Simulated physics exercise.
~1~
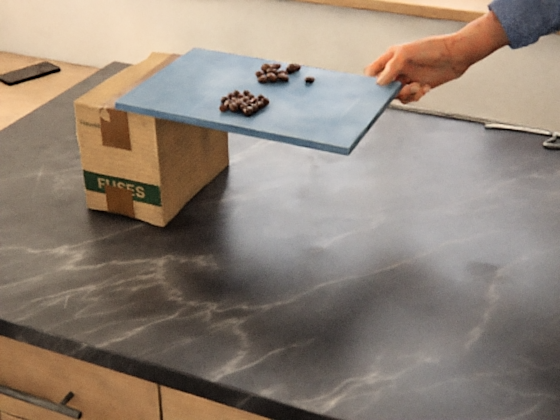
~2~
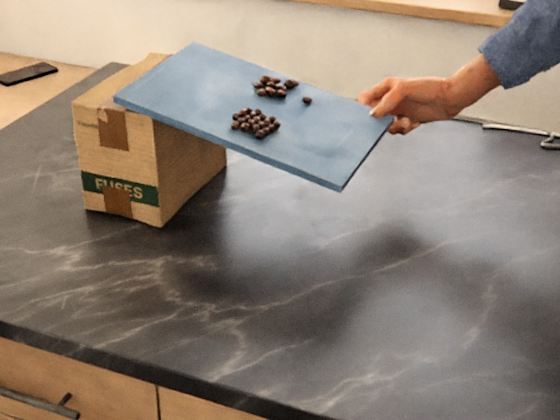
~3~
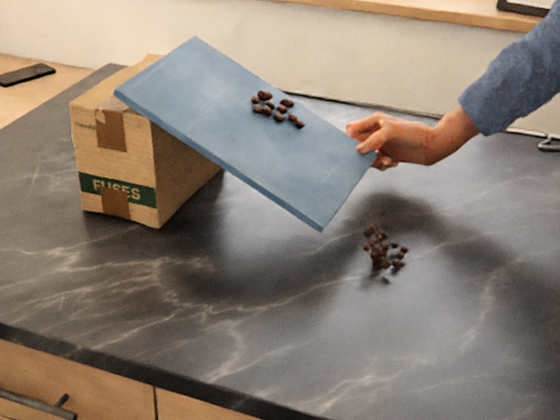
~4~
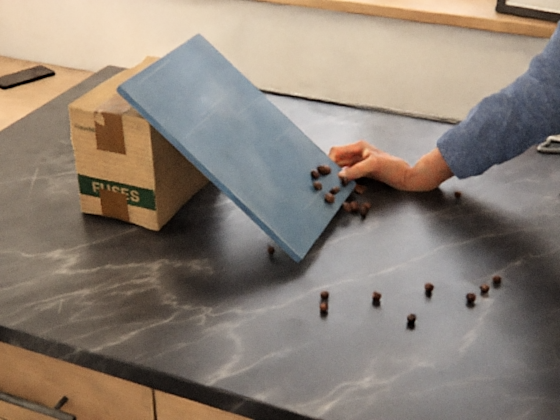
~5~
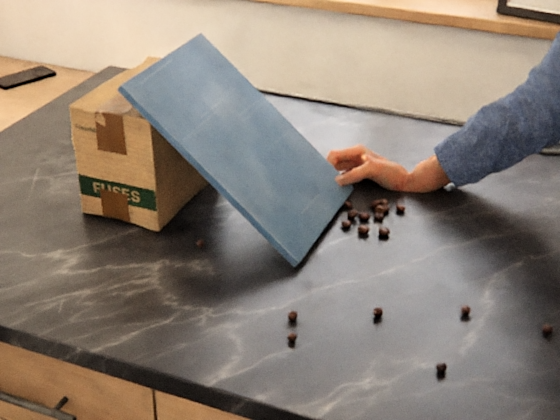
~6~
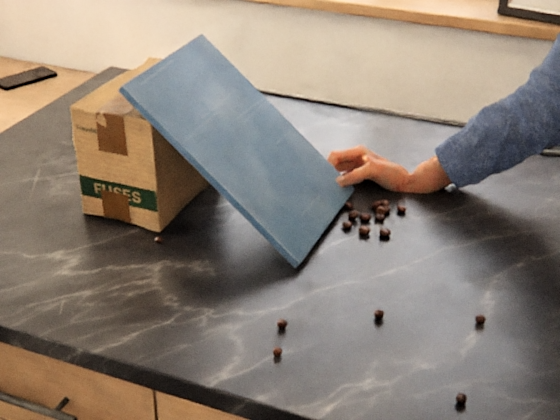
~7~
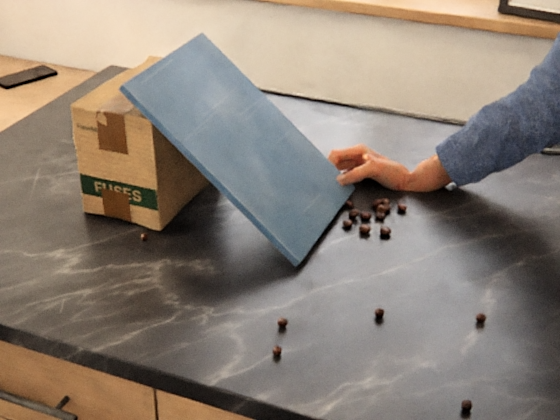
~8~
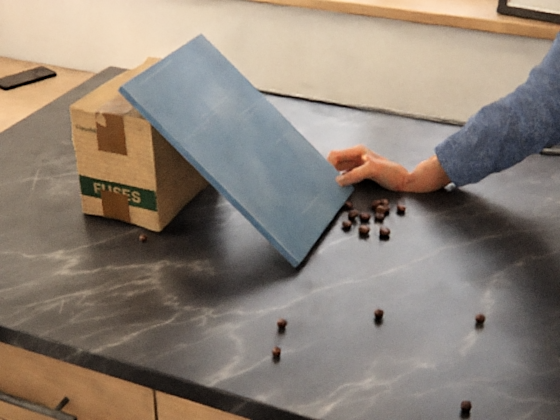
A blue board, propped at one end on a cardboard box, holds two small clusters of dark brown, bean-like pieces while a hand grips its right end above a dark, veined counter. The hand lowers that end, and at first both clusters stay put. As the slope steepens, the front cluster slides off and drops to the counter while the back one remains. The hand brings the board's end down to the counter, and the back cluster slips down beside the fingers. The front pieces scatter toward the near edge, leaving a few widely spaced, while the back pieces rest bunched near the board's foot.
